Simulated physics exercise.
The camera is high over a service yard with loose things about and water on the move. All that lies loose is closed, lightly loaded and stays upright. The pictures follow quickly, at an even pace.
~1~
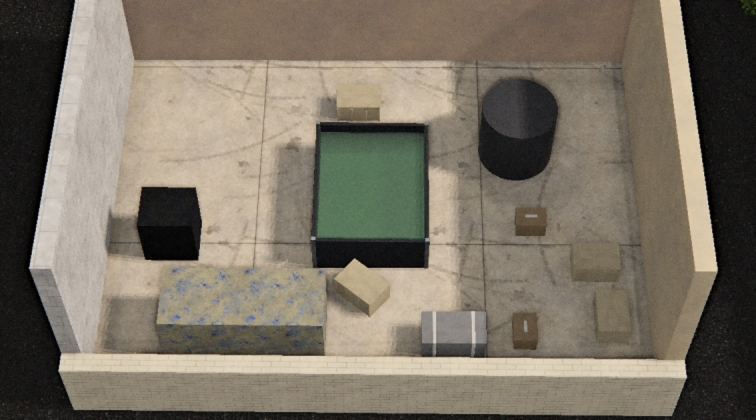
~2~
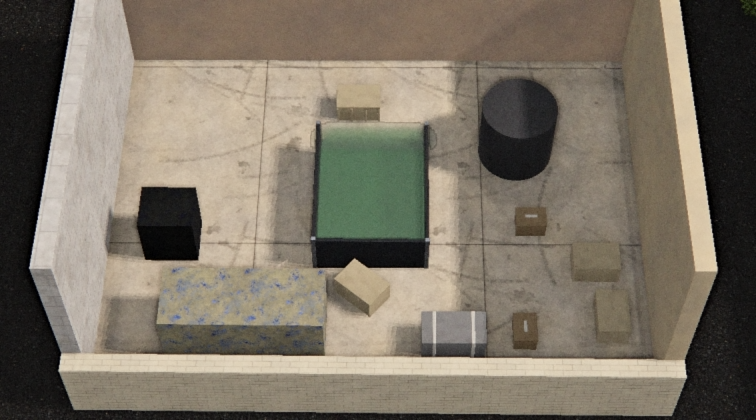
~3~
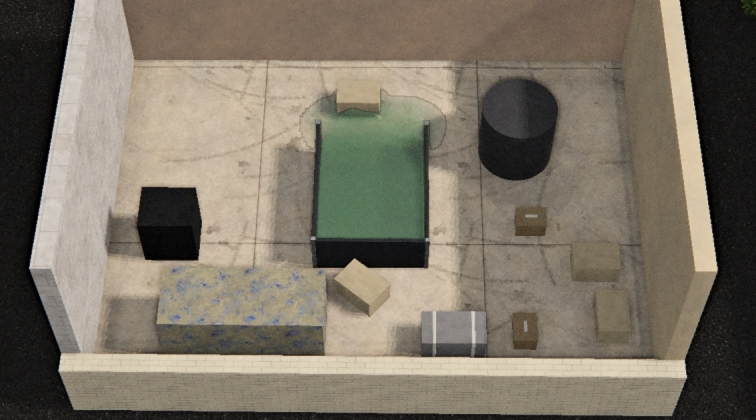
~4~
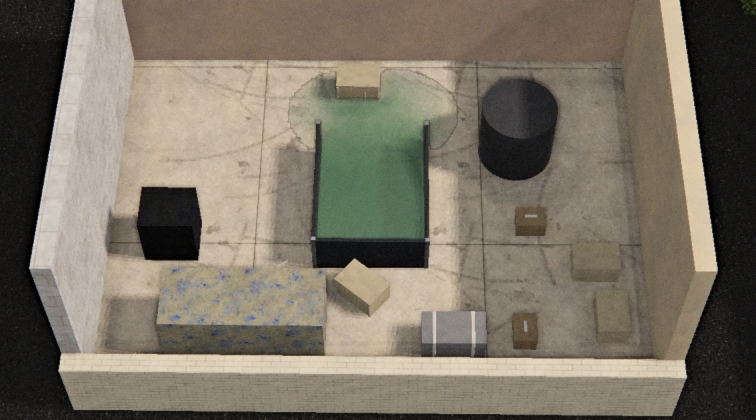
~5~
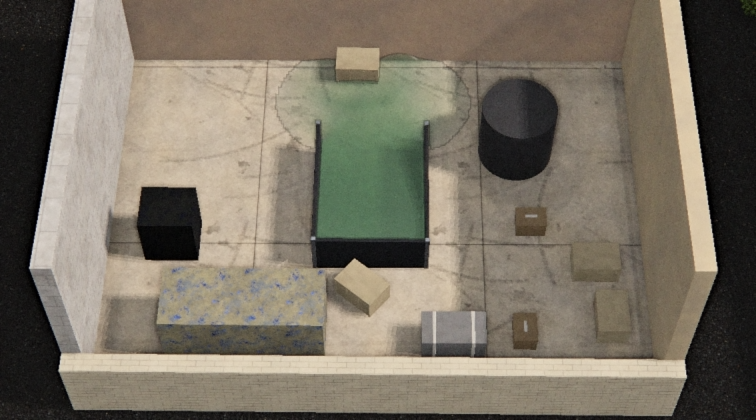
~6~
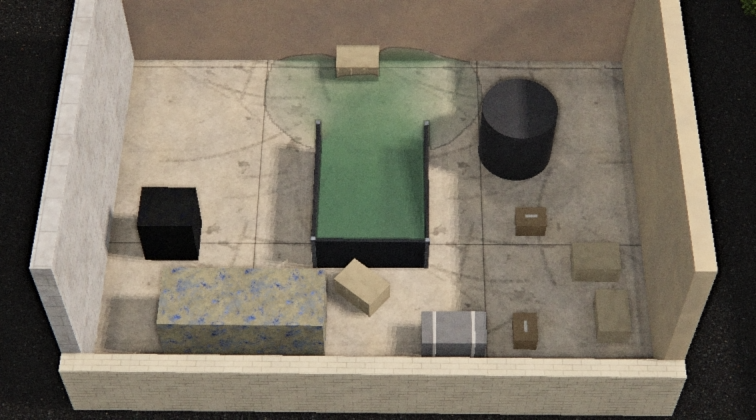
Green water spreads from the open end of a tank and pushes a crate backward.
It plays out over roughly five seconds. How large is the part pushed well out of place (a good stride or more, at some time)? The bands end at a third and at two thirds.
That comes to not even a third.
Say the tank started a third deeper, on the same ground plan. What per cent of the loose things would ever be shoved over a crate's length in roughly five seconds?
Some 60 per cent.
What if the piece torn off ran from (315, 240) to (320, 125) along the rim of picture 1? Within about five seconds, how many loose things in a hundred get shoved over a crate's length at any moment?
Close to 10 %.
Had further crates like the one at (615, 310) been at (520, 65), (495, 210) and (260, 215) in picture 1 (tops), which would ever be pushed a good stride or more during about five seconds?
As listed: Pushed that far, never so far, short of that.
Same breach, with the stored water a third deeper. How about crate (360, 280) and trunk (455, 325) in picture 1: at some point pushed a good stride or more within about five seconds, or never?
One after the other: No, under that.
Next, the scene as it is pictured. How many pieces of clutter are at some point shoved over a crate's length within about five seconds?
I count 1.
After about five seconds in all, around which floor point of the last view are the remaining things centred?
Near (454, 289).
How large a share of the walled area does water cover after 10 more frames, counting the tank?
Roughly 35 per cent.
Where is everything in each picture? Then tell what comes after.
The first picture shows a crate at (359, 96), on the bottom; a tote at (526, 327), on the bottom; 0 of 7 have shifted.
The second picture shows a crate at (359, 96), on the bottom; a tote at (526, 327), on the bottom; 0 of 7 have shifted.
The third picture shows a crate at (359, 92), on the bottom, close to its start; a tote at (526, 327), on the bottom; 1 of 7 have shifted.
The fourth picture shows a crate at (358, 75) rests on the ground, a stride from its start; a tote at (526, 327) rests on the ground; 1 of 7 have shifted.
The fifth picture shows a crate at (358, 58) rests on the ground, a stride from its start; a tote at (526, 327) rests on the ground; 1 of 7 have shifted.
The sixth picture shows a crate at (358, 56), on the bottom, a stride from its start; a tote at (526, 327) rests on the ground; 1 of 7 have shifted.
A moment on, 1 of 7 are well off their spots; 1 afloat.
Next, 1 of 7 are well off their spots; 1 afloat.
Later, 1 of 7 are well off their spots; 1 afloat.
In the end, 1 of 7 are well off their spots, and 1 have been at some point; 1 afloat.
